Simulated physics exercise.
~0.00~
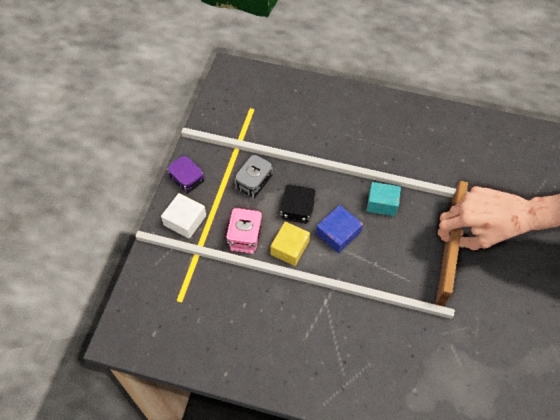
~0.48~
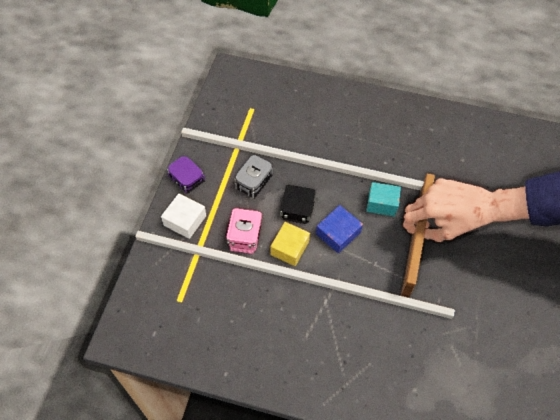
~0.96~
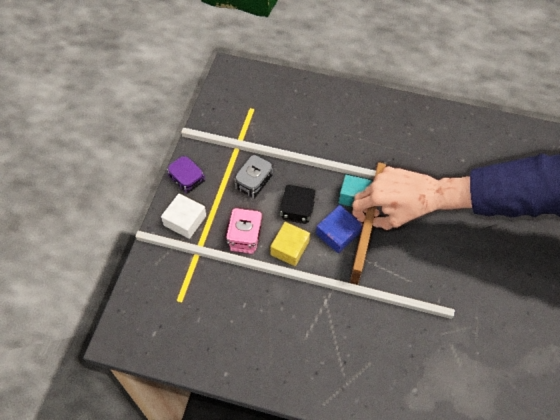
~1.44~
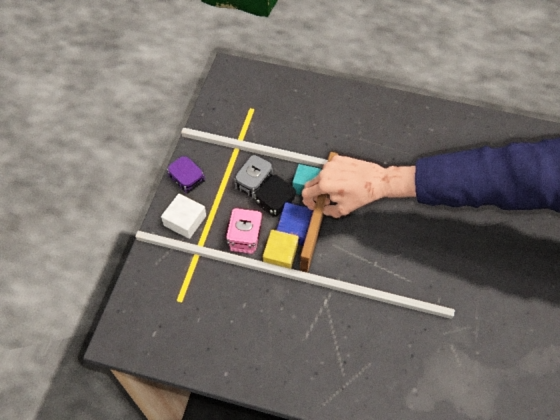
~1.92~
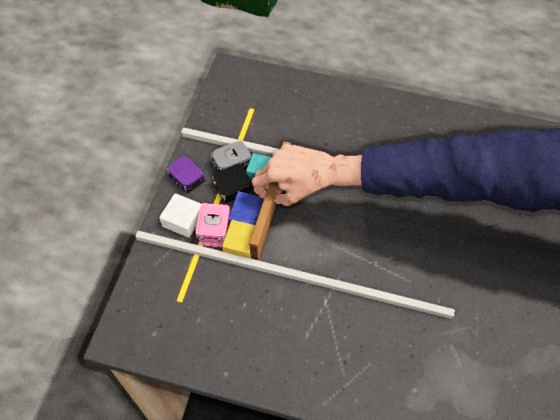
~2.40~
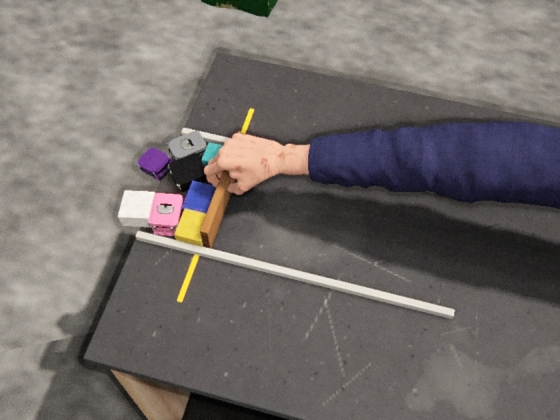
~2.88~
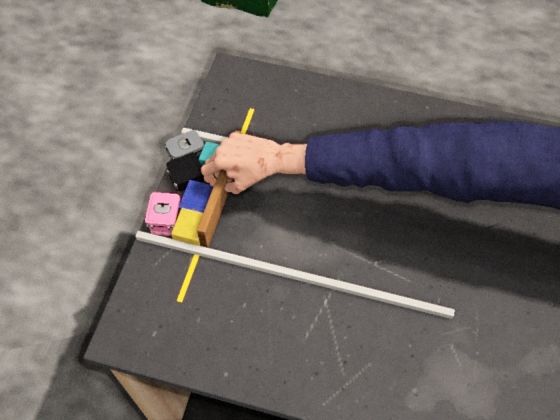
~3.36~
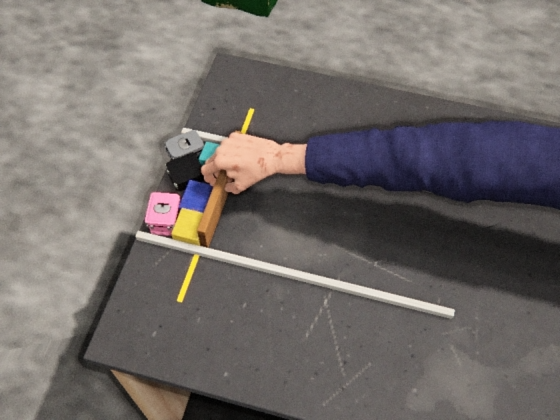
In the video, a hand slides a wooden board leftward between two white rails, gathering several small colourful blocks and pushing them past a yellow line. The purple and white pieces go over the table's left edge, while the others remain bunched against the stopped board.
